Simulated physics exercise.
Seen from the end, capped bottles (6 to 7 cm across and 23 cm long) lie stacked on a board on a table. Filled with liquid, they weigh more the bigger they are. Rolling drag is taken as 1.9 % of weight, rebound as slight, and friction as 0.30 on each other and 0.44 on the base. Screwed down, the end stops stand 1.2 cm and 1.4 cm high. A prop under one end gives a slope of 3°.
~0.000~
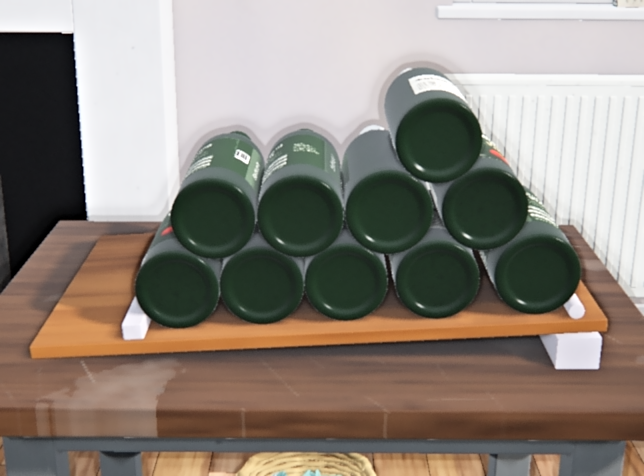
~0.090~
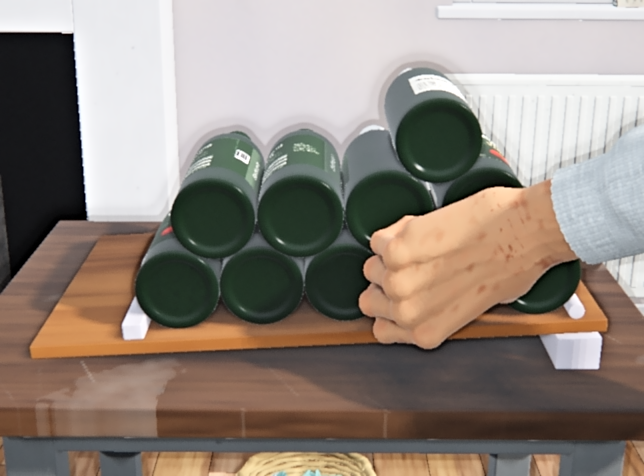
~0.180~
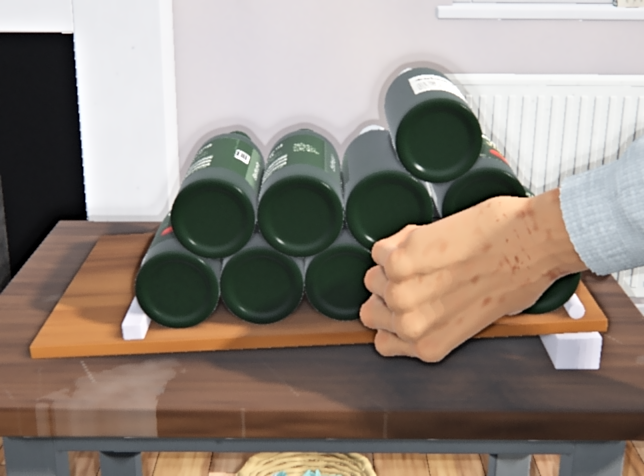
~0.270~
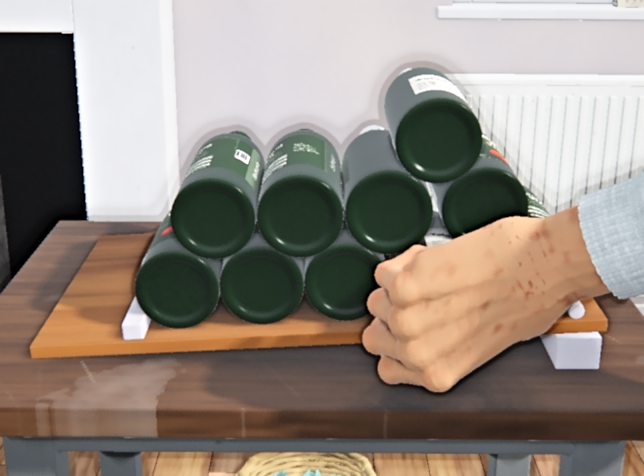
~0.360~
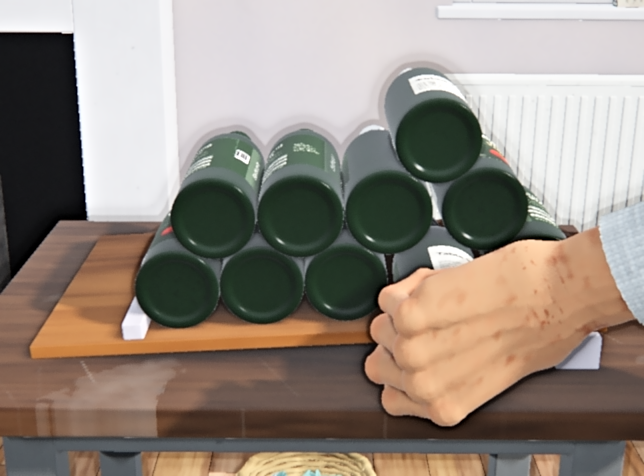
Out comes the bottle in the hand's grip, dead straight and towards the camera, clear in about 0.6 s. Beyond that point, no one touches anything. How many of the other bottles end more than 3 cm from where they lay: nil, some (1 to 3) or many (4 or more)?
Nil, 0 in all.
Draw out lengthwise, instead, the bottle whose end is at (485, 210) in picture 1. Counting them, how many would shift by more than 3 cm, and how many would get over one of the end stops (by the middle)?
Answer: 1 and 0, in that order.
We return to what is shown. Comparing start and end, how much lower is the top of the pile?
Roughly 0 cm.
After 0.71 s, 0 now displaced over 3 cm.
After 0.77 s, 0 now displaced over 3 cm.
At rest by 1.0 s, 0 moved over 3 cm; not one over the end stops; top of the pile 20 cm high, from 21 cm.
